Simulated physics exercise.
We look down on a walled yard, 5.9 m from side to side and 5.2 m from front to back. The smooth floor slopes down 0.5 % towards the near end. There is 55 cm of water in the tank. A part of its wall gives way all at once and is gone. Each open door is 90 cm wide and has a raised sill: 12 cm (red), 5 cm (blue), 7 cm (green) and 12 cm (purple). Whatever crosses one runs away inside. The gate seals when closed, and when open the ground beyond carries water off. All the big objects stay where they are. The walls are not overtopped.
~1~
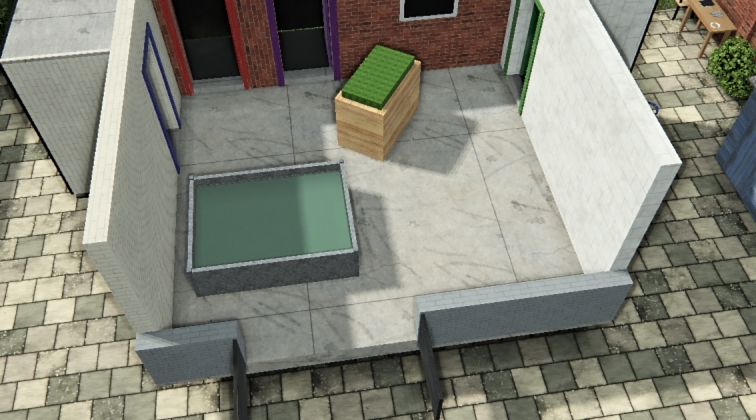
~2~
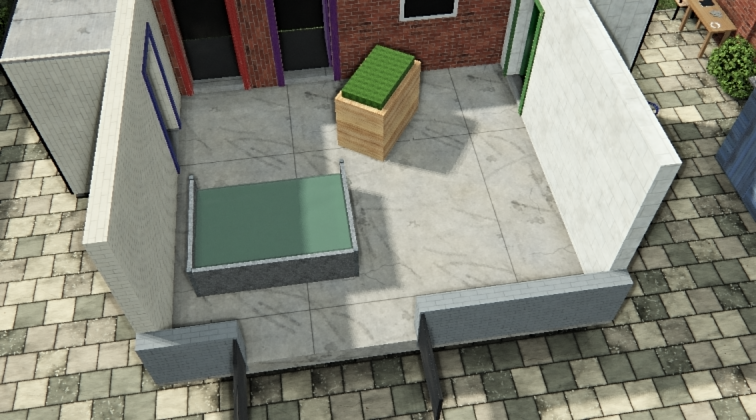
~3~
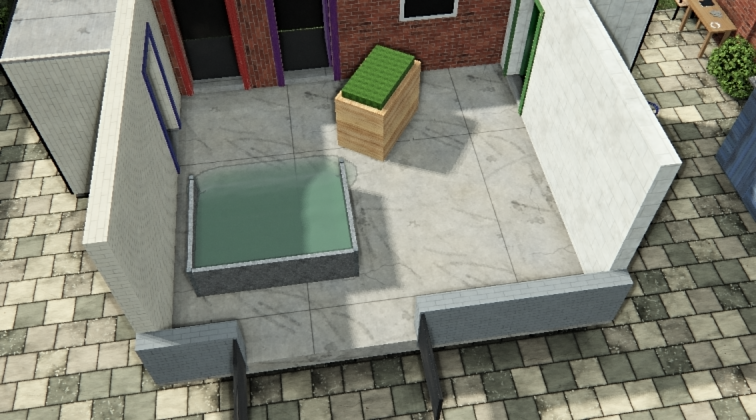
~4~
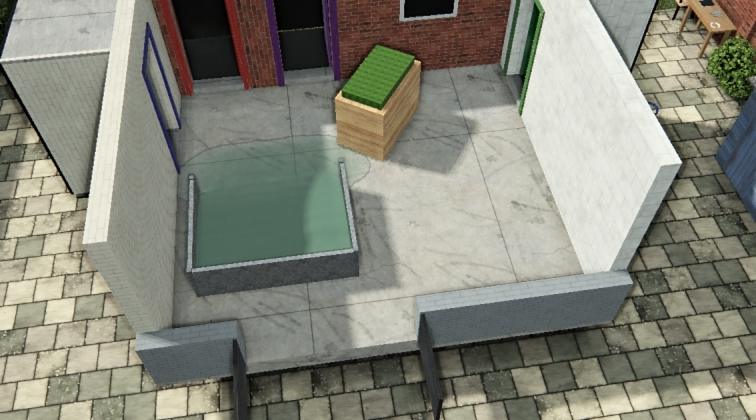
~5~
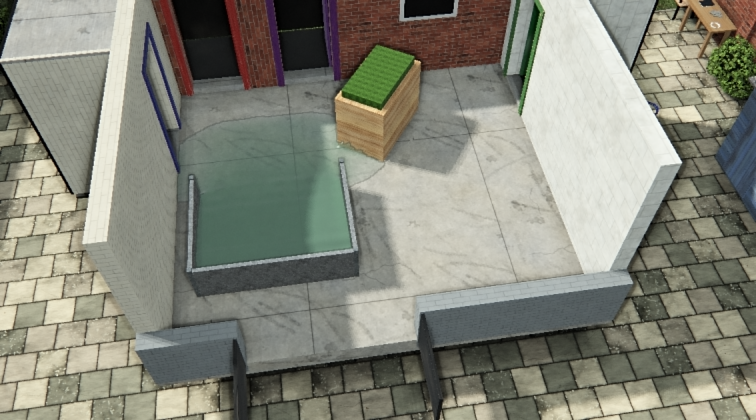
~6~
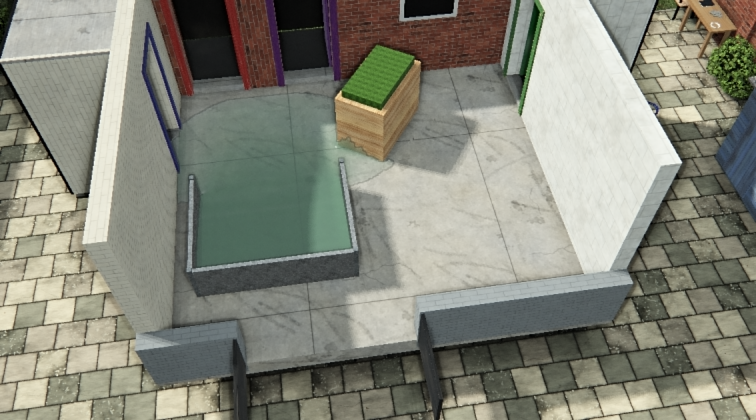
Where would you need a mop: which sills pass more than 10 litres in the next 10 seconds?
Door by door: At the red door it exceeds the limit; at the blue door it passes the limit; at the green door it passes the limit; at the purple door it goes over the limit.
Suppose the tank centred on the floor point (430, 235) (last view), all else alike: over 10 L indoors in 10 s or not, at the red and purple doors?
Against that limit: Red below, purple not over.
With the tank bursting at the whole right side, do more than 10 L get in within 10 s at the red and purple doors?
Against that limit: Red below, purple below.
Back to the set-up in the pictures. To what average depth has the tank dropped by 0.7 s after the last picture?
Roughly 25 cm on average.
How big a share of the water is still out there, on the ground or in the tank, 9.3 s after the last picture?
Some 70 per cent remains.
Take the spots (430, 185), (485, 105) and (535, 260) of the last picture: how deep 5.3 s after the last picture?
In that order: 2, 5 and 2 cm.
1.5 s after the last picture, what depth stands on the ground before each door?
In cm: Red 32, blue 11, green 0, purple 28.
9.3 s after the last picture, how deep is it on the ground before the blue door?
Some 5.0 cm.
Then, 0.7 s after the last picture water covers 35 % of the floor and is deepest (32 cm) near (263, 91); red door 29 cm at the sill, 23 L in, blue door 12 cm at the sill, 5 L in, green door not reached, purple door 29 cm at the sill, 27 L in.
Then, 1.5 s after the last picture water covers 40 % of the floor and is deepest (32 cm) near (181, 120); red door 32 cm at the sill, 104 L in, blue door 11 cm at the sill, 24 L in, green door not reached, purple door 28 cm at the sill, 107 L in.
Then, 2.8 s after the last picture water covers 45 % of the floor and is deepest (18 cm) near (365, 101); red door 17 cm at the sill, 186 L in, blue door 16 cm at the sill, 73 L in, green door 10 cm at the sill, 2 L in, purple door 17 cm at the sill, 170 L in.
Then, 5.3 s after the last picture water covers 75 % of the floor and is deepest (14 cm) near (172, 357); red door 8 cm at the sill, 195 L in, blue door 8 cm at the sill, 140 L in, green door 9 cm at the sill, 28 L in, purple door 9 cm at the sill, 181 L in.
Then, 9.3 s after the last picture water covers 90 % of the floor and is deepest (8 cm) near (281, 188); red door 4 cm at the sill, 195 L in, blue door 5 cm at the sill, 159 L in, green door 3 cm at the sill, 32 L in, purple door 4 cm at the sill, 181 L in.
